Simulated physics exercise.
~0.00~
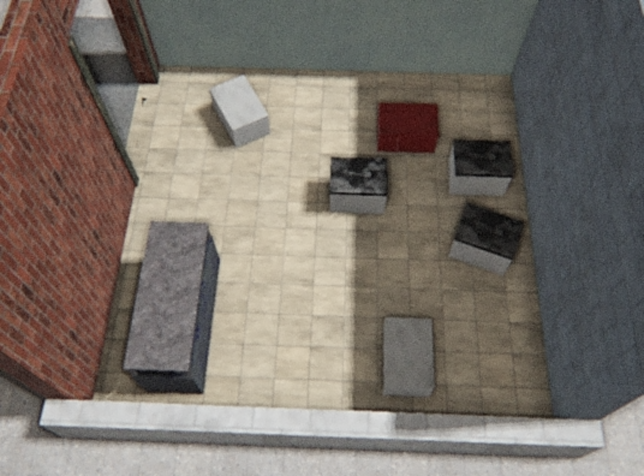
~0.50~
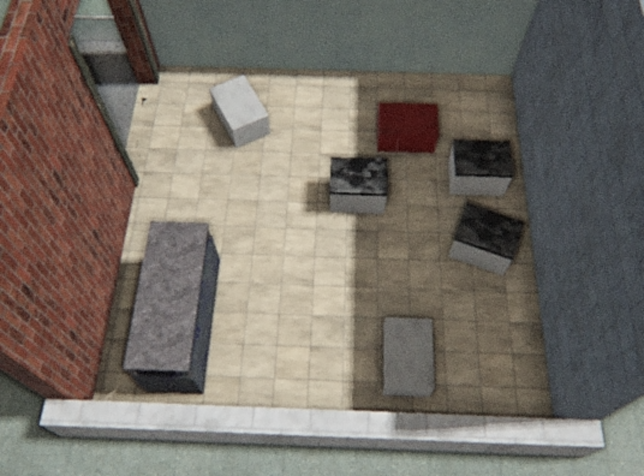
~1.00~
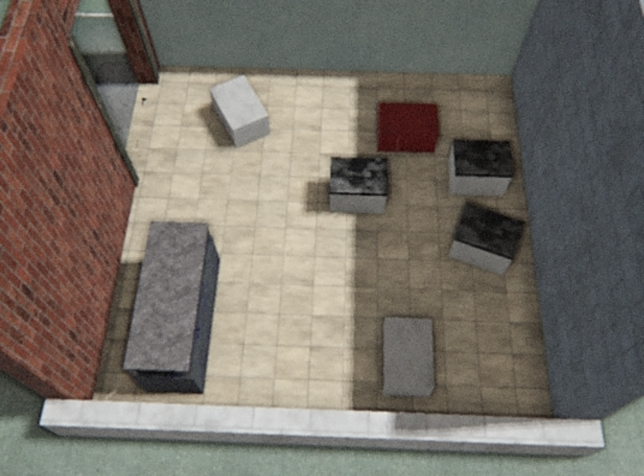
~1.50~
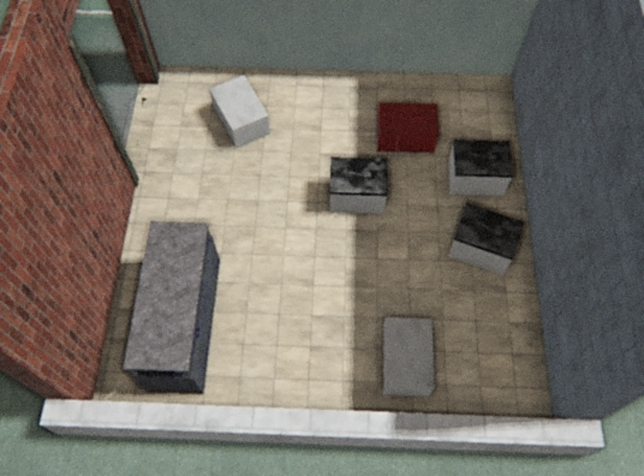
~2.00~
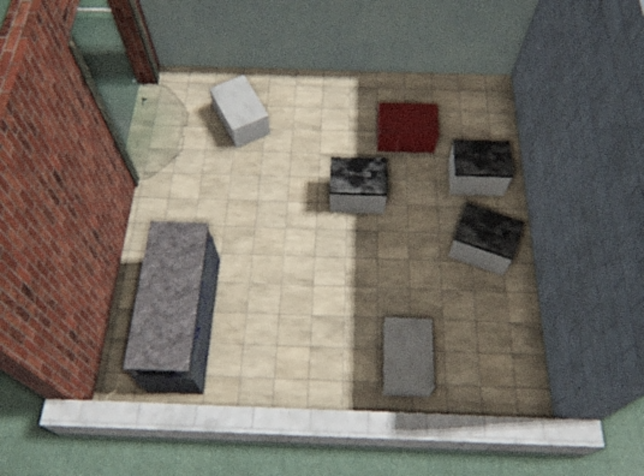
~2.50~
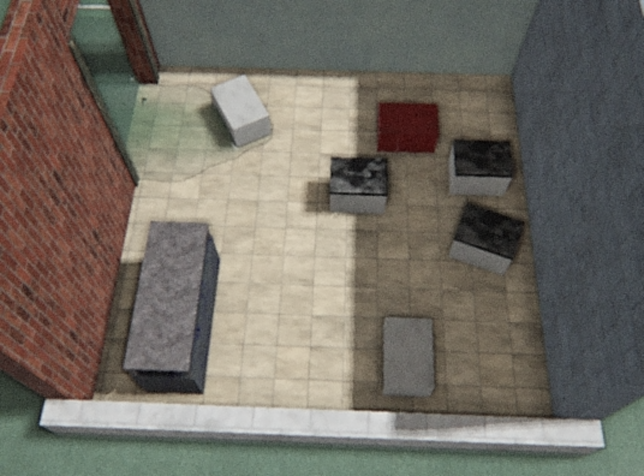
Shallow water spreads through the doorway onto the tiled floor while the boxes stay still.
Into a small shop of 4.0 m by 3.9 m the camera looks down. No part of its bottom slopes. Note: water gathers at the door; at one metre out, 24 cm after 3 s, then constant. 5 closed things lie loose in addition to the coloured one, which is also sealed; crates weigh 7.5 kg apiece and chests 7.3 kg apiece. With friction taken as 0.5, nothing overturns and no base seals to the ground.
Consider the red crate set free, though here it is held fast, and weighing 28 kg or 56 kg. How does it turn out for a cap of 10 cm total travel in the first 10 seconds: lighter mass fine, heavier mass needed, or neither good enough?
The heavier option is essential.
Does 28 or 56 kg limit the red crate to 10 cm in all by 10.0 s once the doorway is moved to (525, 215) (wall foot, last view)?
Result: The lesser mass is plenty.
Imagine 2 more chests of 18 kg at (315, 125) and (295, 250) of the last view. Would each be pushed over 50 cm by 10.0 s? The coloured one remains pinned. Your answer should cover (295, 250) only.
As it turns out, it moves not that far.
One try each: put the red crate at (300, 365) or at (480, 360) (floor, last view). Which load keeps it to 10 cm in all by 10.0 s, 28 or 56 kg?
Note, in order: Heavier only OK; heavier only OK.
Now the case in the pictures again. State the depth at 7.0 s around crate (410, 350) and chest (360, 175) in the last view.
Depths: Near 8 cm, then near 9 cm.
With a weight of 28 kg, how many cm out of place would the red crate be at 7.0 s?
0 cm.
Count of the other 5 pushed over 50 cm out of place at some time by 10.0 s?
All told, that gives 5.
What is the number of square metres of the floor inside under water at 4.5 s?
Somewhere about 9.0 m2, give or take.
After 3.5 s the red crate would be 0 cm from its start with 28 kg and 0 cm from its start with 56 kg; 0 cm of water round it then.
After 4.5 s the red crate would be 0 cm from its start with 28 kg and 0 cm from its start with 56 kg; 6 cm of water round it then.
After 7.0 s the red crate would be 2 cm from its start with 28 kg and 0 cm from its start with 56 kg; 9 cm of water round it then.
After 10.0 s the red crate would be 59 cm from its start with 28 kg and 0 cm from its start with 56 kg; 12 cm of water round it then.
